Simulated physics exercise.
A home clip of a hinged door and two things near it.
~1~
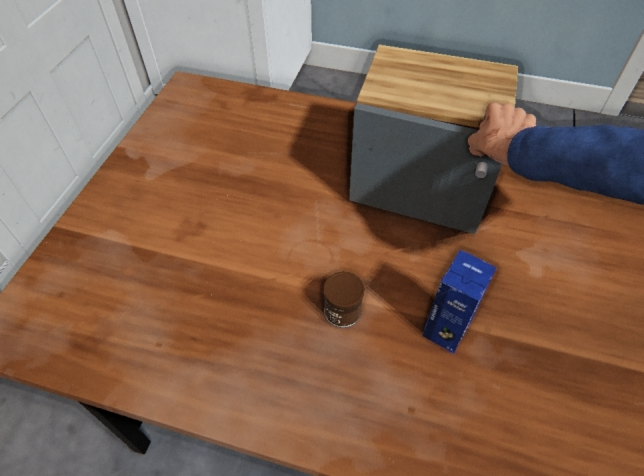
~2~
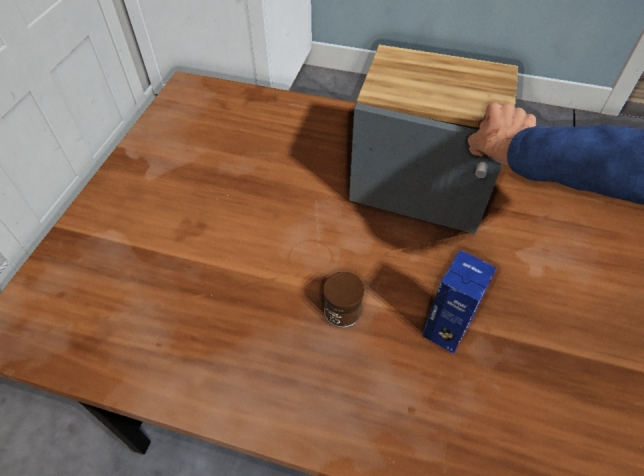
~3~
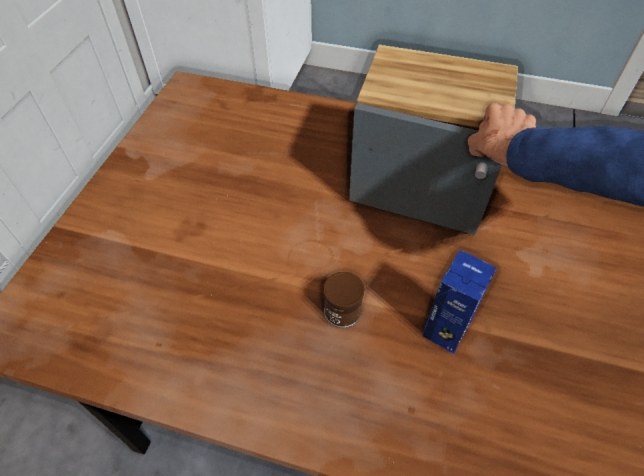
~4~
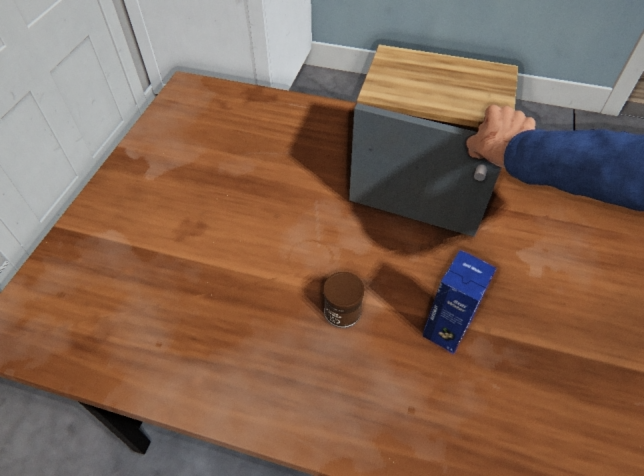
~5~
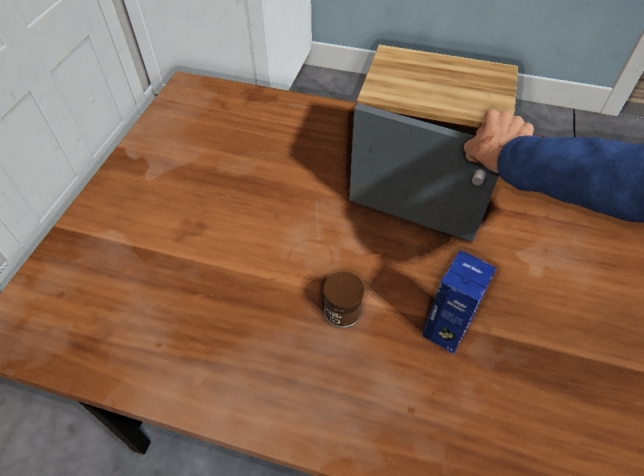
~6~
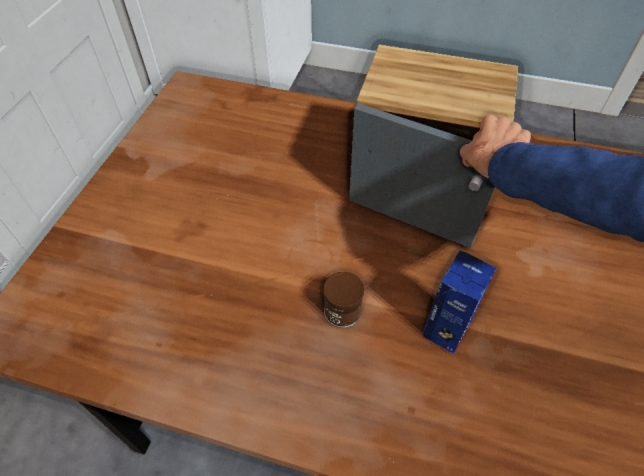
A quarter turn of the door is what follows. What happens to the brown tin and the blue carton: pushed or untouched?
The brown tin gets shoved and the blue carton stays untouched.
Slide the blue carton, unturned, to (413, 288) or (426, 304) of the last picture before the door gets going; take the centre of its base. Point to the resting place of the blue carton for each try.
Resting at (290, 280) and (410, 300).
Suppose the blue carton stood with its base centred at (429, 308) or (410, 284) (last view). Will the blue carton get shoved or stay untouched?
In that order, it is pushed along; is struck.
Then, 1.42 s later than the last frame, door 76° open; brown tin shifted a little near (327, 301); blue carton at rest near (457, 305).
When it is over, the brown tin is pushed along, near (292, 297); the blue carton remains where it is, near (457, 305).
